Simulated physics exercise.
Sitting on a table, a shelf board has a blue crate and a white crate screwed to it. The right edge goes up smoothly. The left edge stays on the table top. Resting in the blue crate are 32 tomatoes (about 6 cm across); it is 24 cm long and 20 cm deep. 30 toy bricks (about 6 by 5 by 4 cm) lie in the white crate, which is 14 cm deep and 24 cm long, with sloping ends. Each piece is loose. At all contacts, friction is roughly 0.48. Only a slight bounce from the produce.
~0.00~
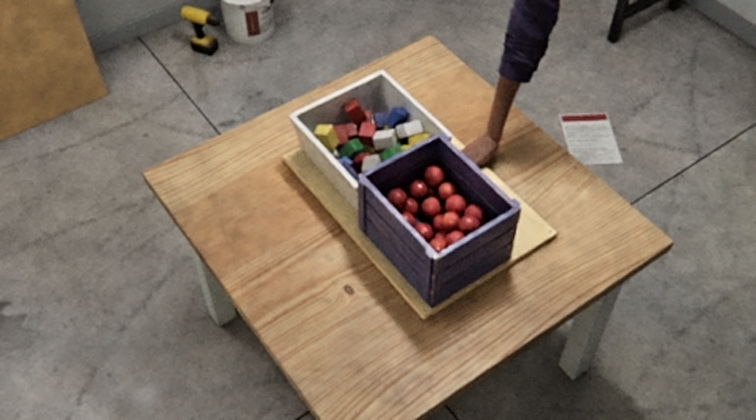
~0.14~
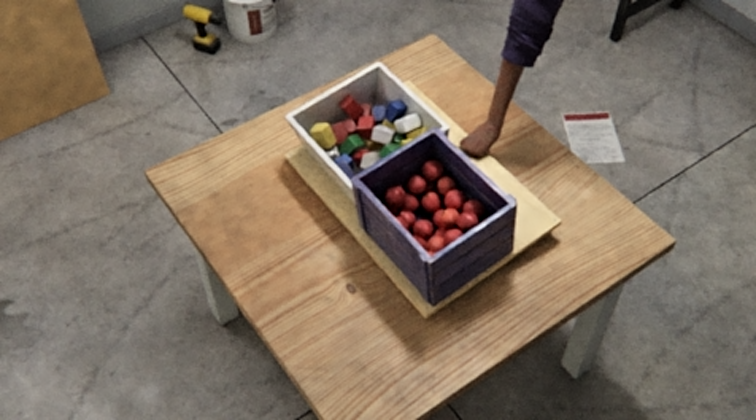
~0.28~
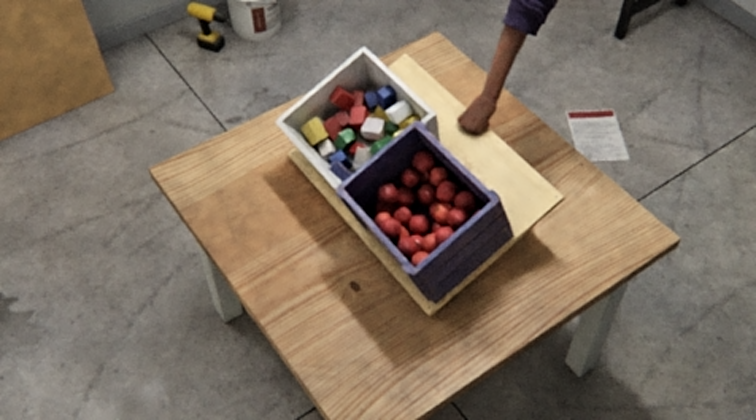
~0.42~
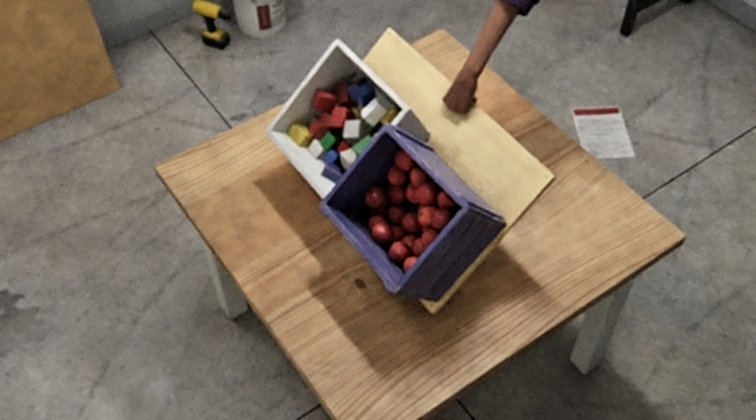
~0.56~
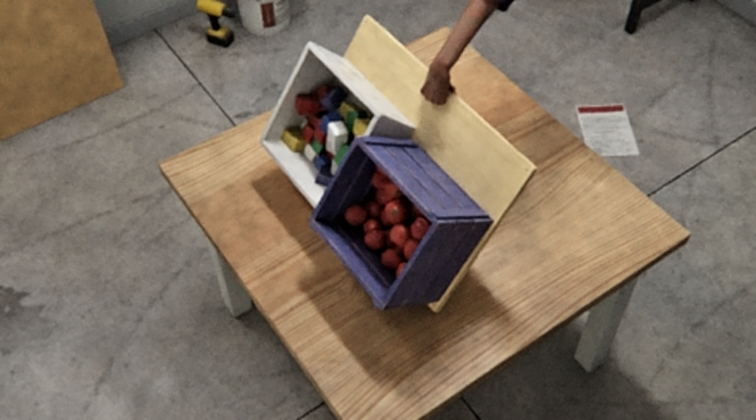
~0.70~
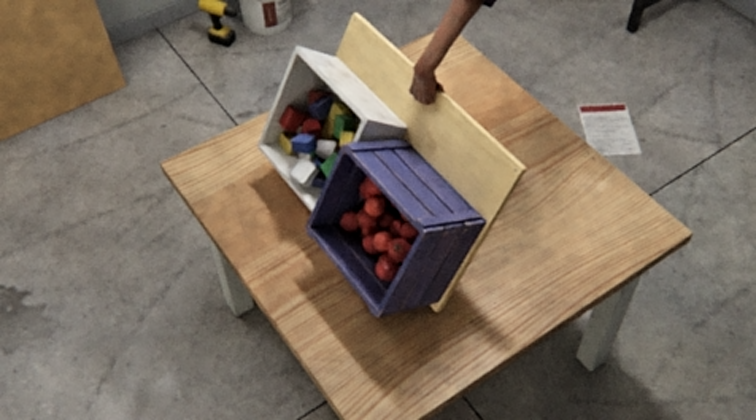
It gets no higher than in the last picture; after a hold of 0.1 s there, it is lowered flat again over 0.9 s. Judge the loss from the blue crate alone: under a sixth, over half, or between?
Outflow: Beneath one sixth.
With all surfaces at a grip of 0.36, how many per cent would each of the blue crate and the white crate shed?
Blue crate 0, white crate 0 per cent.
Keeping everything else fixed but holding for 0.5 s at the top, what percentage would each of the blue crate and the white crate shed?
Blue crate: 0%, white crate: 10%.
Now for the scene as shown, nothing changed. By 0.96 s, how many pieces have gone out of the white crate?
Out by then, roughly: White crate 2.
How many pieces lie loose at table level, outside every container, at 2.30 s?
Count of pieces: About 3.
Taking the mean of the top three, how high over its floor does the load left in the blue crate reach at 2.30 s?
That is close to 13 centimetres.
After 0.96 s, tilt 56°; blue crate 32 in, 0 out and white crate 28 in, 2 out.
After 1.28 s, tilt 27°; blue crate 32 in, 0 out and white crate 27 in, 3 out.
After 1.73 s, tilt 0°; blue crate 32 in, 0 out and white crate 27 in, 3 out.
Outcome (at 2.30 s), blue crate 32 in, 0 out and white crate 27 in, 3 out. Asked share, 0 of 32, 0 per cent.
